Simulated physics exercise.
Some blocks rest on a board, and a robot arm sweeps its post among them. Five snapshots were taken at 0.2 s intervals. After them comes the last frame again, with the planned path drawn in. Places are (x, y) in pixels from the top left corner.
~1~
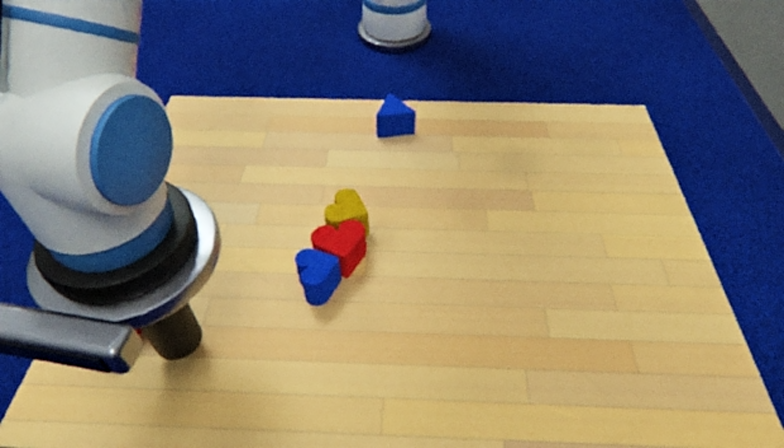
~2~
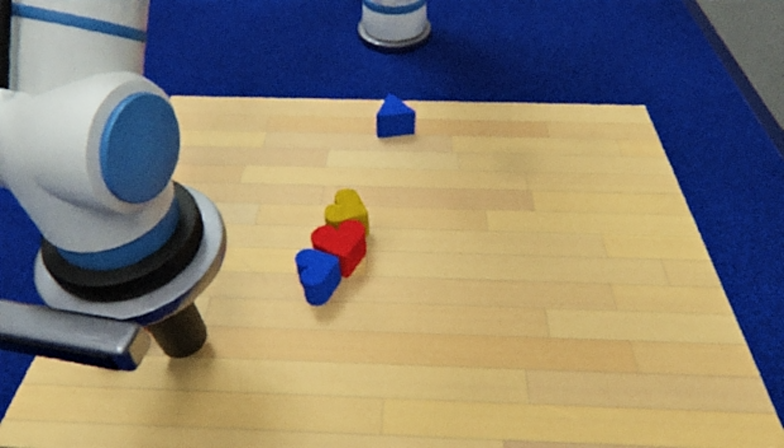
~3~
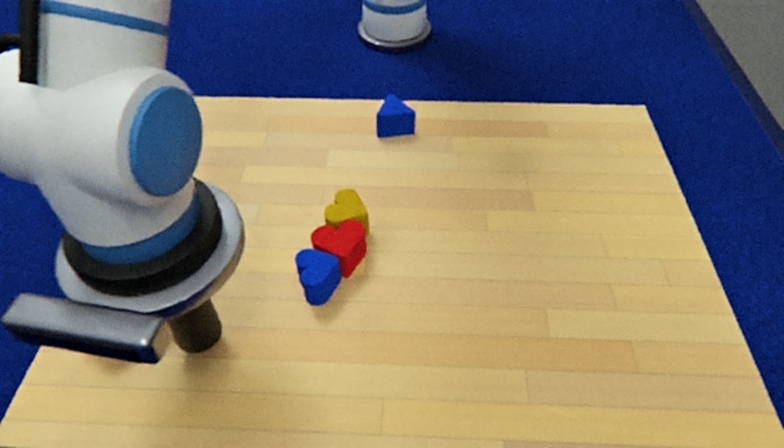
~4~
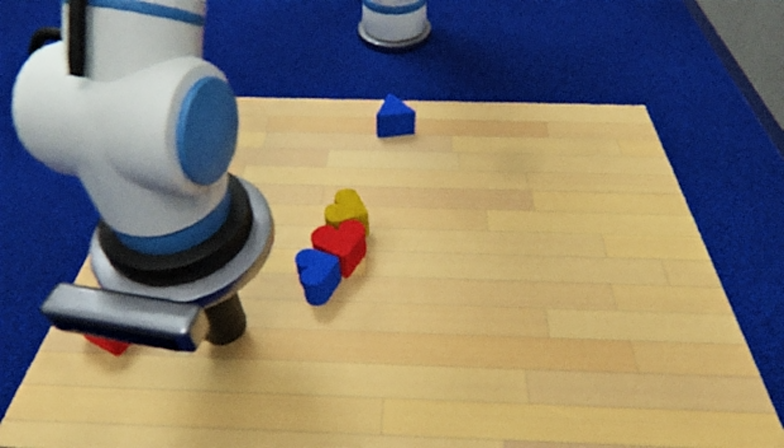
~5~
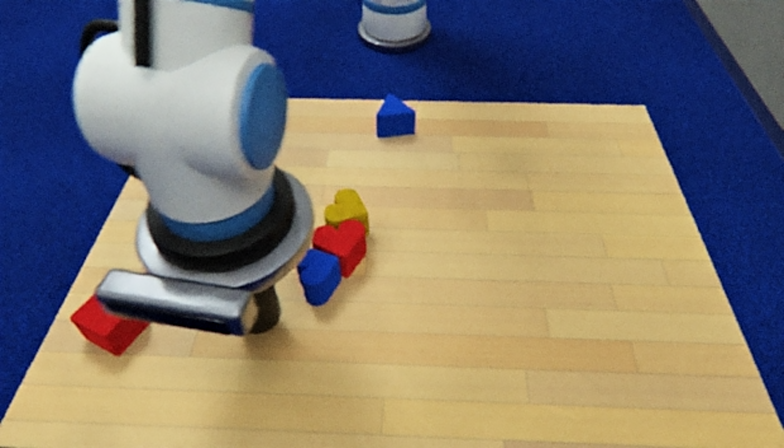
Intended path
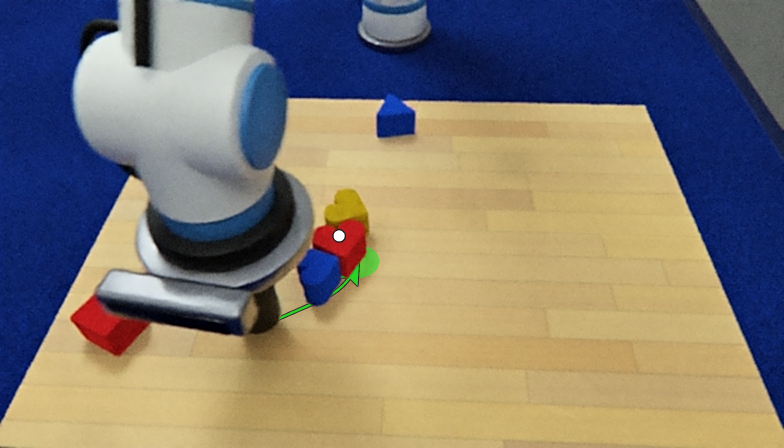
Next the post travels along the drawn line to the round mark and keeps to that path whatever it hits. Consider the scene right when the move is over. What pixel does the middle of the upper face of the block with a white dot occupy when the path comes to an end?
The middle of the upper face of the block with a white dot will lie at about (384, 195) in the picture.
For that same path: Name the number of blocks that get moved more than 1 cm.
When the path ends, I think you'll find three or more blocks out of place by more than 1 cm.
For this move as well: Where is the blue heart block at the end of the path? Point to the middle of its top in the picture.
It should be at (385, 222) by then.
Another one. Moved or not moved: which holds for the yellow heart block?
Displaced.
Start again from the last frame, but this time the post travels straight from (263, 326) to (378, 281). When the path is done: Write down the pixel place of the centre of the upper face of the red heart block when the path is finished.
In the picture, that point is around (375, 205).
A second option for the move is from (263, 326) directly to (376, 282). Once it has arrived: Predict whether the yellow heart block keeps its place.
Answer: Moved.
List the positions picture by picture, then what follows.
Post's lower end at (179, 340); blue heart block at (315, 264); red heart block at (339, 236); yellow heart block at (346, 206), in the first picture.
Post at (184, 338); blocks still, in the second picture.
Post at (199, 333); blocks still, in the third picture.
Post at (225, 326); blocks still, in the fourth picture.
Post at (259, 315); blue heart block at (315, 264); red heart block at (339, 236); yellow heart block at (346, 206), in the fifth picture.
Drawn move, from (263, 326) by way of (302, 308) and (338, 290) to (359, 262); the dot is on the red heart block.
On the path given first. One third of the way, post at (302, 297); blue heart block at (329, 259); red heart block at (346, 232); yellow heart block at (345, 202).
Two thirds of the way, post at (338, 278); blue heart block at (361, 243), turned 20° anticlockwise; red heart block at (366, 215), turned 30° anticlockwise; yellow heart block at (345, 194), turned 25° anticlockwise.
At the end, post at (358, 250); blue heart block at (385, 222), turned 20° anticlockwise; red heart block at (384, 195), turned 35° anticlockwise; yellow heart block at (344, 191), turned 30° anticlockwise.
